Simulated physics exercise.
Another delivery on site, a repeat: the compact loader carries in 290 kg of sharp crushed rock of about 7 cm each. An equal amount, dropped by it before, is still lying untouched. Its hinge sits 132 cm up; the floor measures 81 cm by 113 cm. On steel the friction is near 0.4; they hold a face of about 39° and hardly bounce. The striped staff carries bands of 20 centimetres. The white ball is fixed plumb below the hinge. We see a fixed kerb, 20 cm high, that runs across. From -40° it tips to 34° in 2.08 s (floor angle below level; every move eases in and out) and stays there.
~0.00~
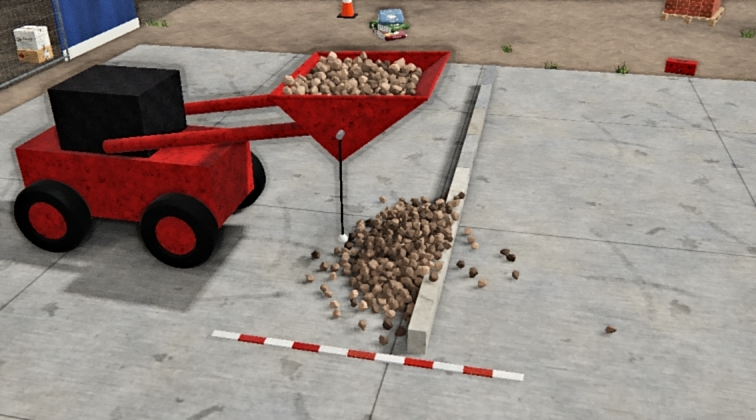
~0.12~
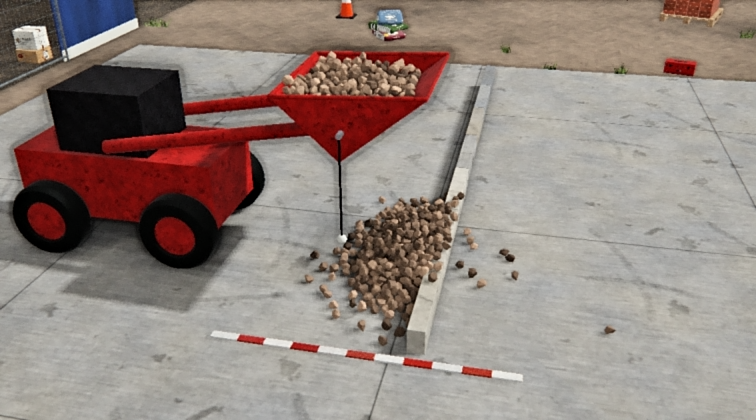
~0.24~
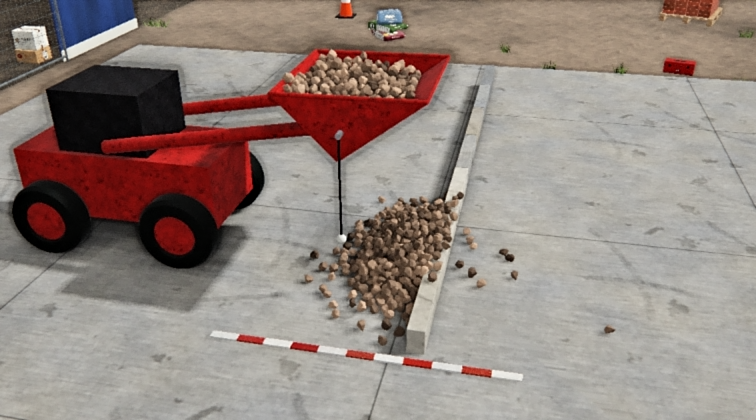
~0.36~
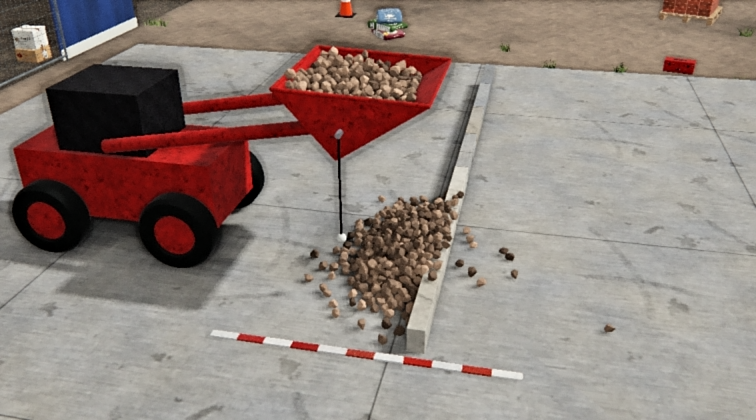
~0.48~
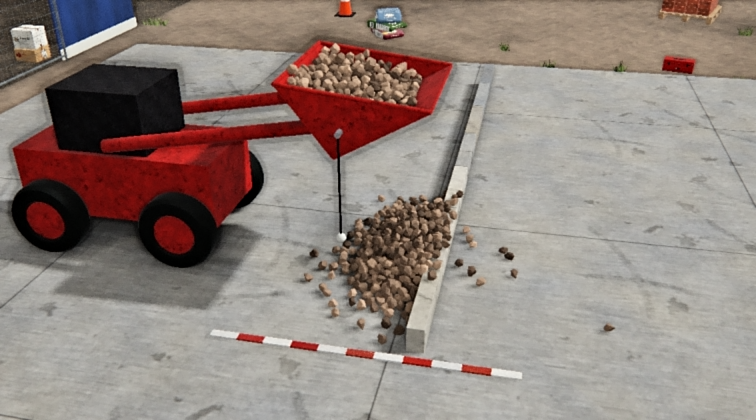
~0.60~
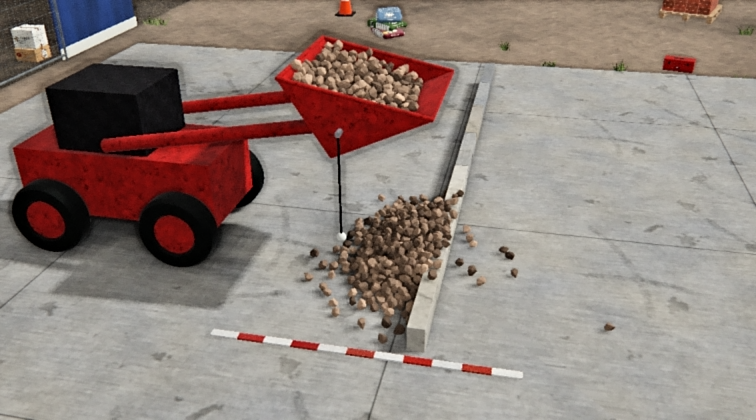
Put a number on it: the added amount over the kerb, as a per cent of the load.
96 percent, roughly.
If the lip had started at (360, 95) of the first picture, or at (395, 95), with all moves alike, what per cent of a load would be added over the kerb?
10 % and 60 %.
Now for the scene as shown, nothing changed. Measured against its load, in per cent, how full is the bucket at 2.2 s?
About 50 percent is still in there.
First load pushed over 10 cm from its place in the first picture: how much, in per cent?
Roughly 0 % of them.
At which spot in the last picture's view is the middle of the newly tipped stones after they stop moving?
Middle: Approx. (483, 251) px.
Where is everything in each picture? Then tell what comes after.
The first frame shows lip at (427, 98), floor tilted -40°, highest stones at (352, 66). The earlier load is highest near (416, 227), 31 cm above ground level, 98 % on this side of the kerb, 2 % over the kerb.
The second frame shows lip at (427, 100), floor tilted -39°, highest stones at (352, 66); the stones move at 0.0 m/s on average.
The third frame shows lip at (428, 103), floor tilted -37°, highest stones at (351, 64); the stones move at 0.1 m/s on average.
The fourth frame shows lip at (430, 107), floor tilted -34°, highest stones at (345, 59); the stones move at 0.1 m/s on average.
In the fifth frame, the bucket is at -30°, its lip at (431, 113); the top of the load is at (329, 57); the stones move at 0.1 m/s on average.
In the sixth frame, the bucket is at -25°, its lip at (433, 120); the top of the load is at (331, 53); the stones move at 0.2 m/s on average.
After 1.6 s the floor is at 22°; in per cent of one load, 100 in the bucket, 98 on this side of the kerb, 2 over the kerb; the foremost stones are at (502, 266).
After 2.2 s the floor is at 34°; in per cent of one load, 50 in the bucket, 126 on this side of the kerb, 25 over the kerb; the foremost stones are at (508, 261).
After 2.5 s the floor is at 34°; in per cent of one load, 15 in the bucket, 120 on this side of the kerb, 65 over the kerb; the foremost stones are at (557, 275).
After 5.1 s the floor is at 34°; in per cent of one load, 0 in the bucket, 102 on this side of the kerb, 98 over the kerb; the foremost stones are at (606, 268). Net gain over the kerb, 96.
